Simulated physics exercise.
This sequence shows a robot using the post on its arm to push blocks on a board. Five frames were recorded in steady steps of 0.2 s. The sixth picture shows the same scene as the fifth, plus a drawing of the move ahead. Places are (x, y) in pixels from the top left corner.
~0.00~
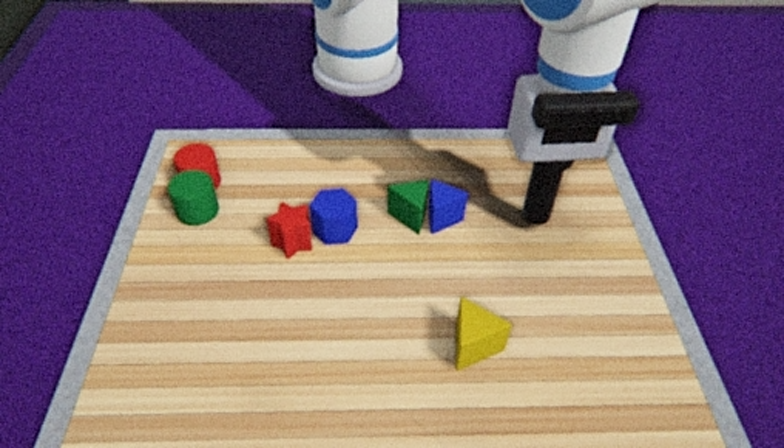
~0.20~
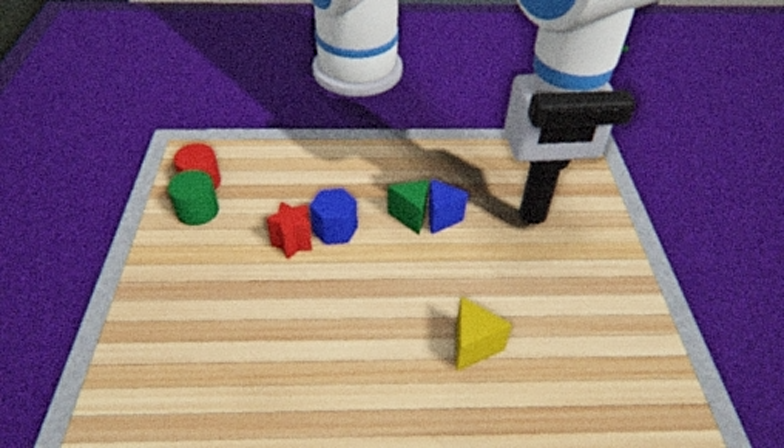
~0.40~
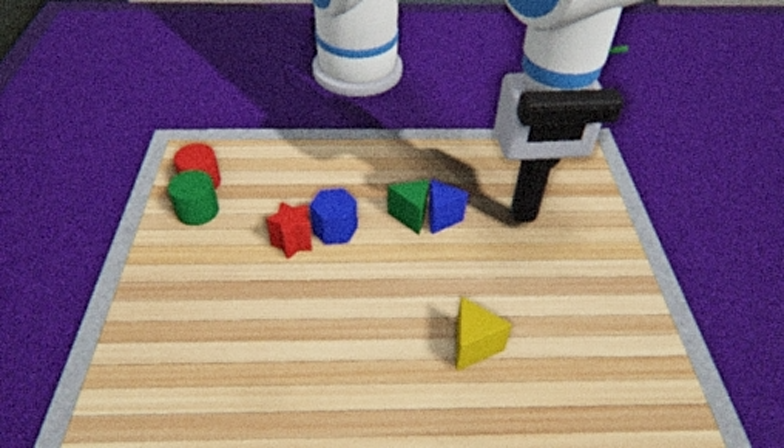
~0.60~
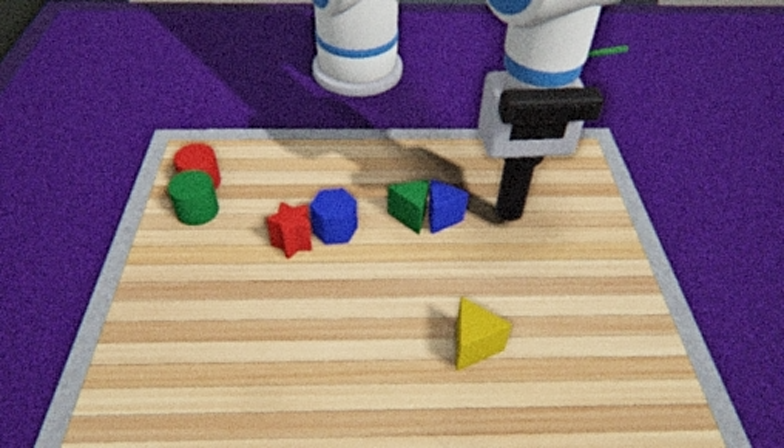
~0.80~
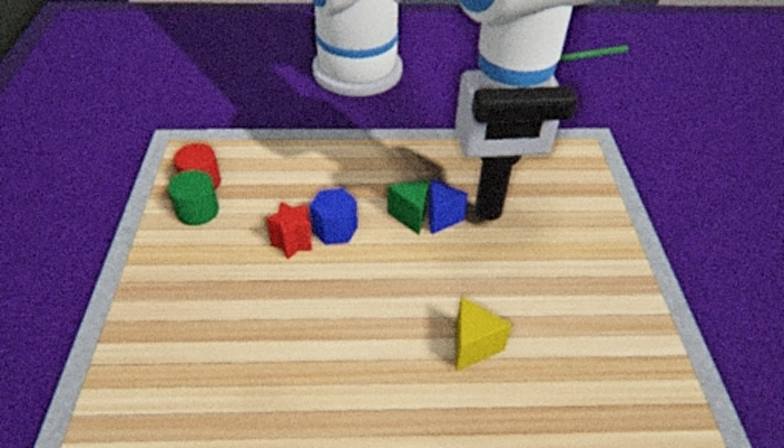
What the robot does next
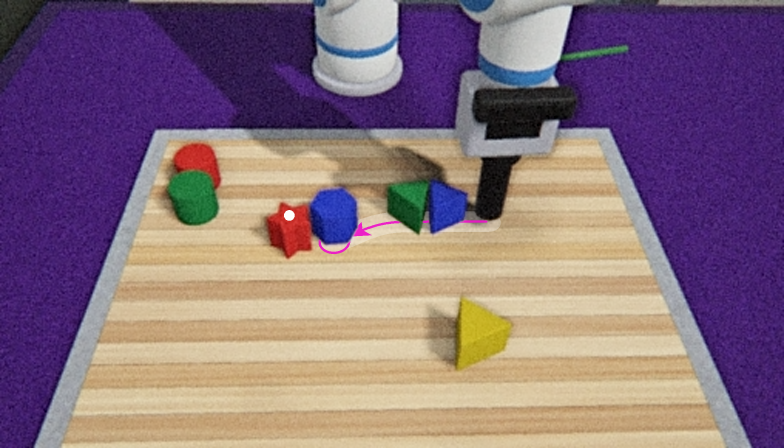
A robot arm with a black post stood over a wooden board of colored blocks, then slid the post slowly left, close beside the blue triangular block, while all the blocks stayed still.
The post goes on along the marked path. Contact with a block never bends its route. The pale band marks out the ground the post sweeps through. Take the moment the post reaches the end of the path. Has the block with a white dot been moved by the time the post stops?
I believe so.
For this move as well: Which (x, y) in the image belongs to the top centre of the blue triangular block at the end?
At roughly (335, 188).
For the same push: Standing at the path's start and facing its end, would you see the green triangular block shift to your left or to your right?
Answer: Right.
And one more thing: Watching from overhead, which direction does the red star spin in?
From overhead, anticlockwise.
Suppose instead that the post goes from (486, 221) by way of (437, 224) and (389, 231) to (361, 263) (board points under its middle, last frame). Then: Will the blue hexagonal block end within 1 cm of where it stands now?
No, I don't think so.
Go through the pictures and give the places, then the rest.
Post tip at (536, 215); block tops, red star at (289, 215); blue hexagonal block at (333, 202); green triangular block at (412, 191); blue triangular block at (445, 193), in the first frame.
Post at (533, 215); blocks unchanged, in the second frame.
Post at (524, 213); blocks unchanged, in the third frame.
Post at (509, 212); blocks unchanged, in the fourth frame.
Post at (488, 211); red star at (289, 215); blue hexagonal block at (333, 202); green triangular block at (412, 191); blue triangular block at (445, 193), in the fifth frame.
Path on the board, from (486, 221) through (408, 222) to (334, 242); the dot is on the red star.
On the path given first. One third of the way, post at (435, 211); green triangular block at (372, 187); blue triangular block at (398, 190).
Two thirds of the way, post at (382, 214); red star at (274, 219), turned 35° anticlockwise; blue hexagonal block at (308, 202), turned 15° anticlockwise; green triangular block at (328, 175), turned 25° clockwise; blue triangular block at (349, 185), turned 35° clockwise.
At the end, post at (334, 231); red star at (268, 222), turned 40° anticlockwise; blue hexagonal block at (299, 202), turned 15° anticlockwise; green triangular block at (323, 167), turned 55° clockwise; blue triangular block at (335, 188), turned 105° clockwise.
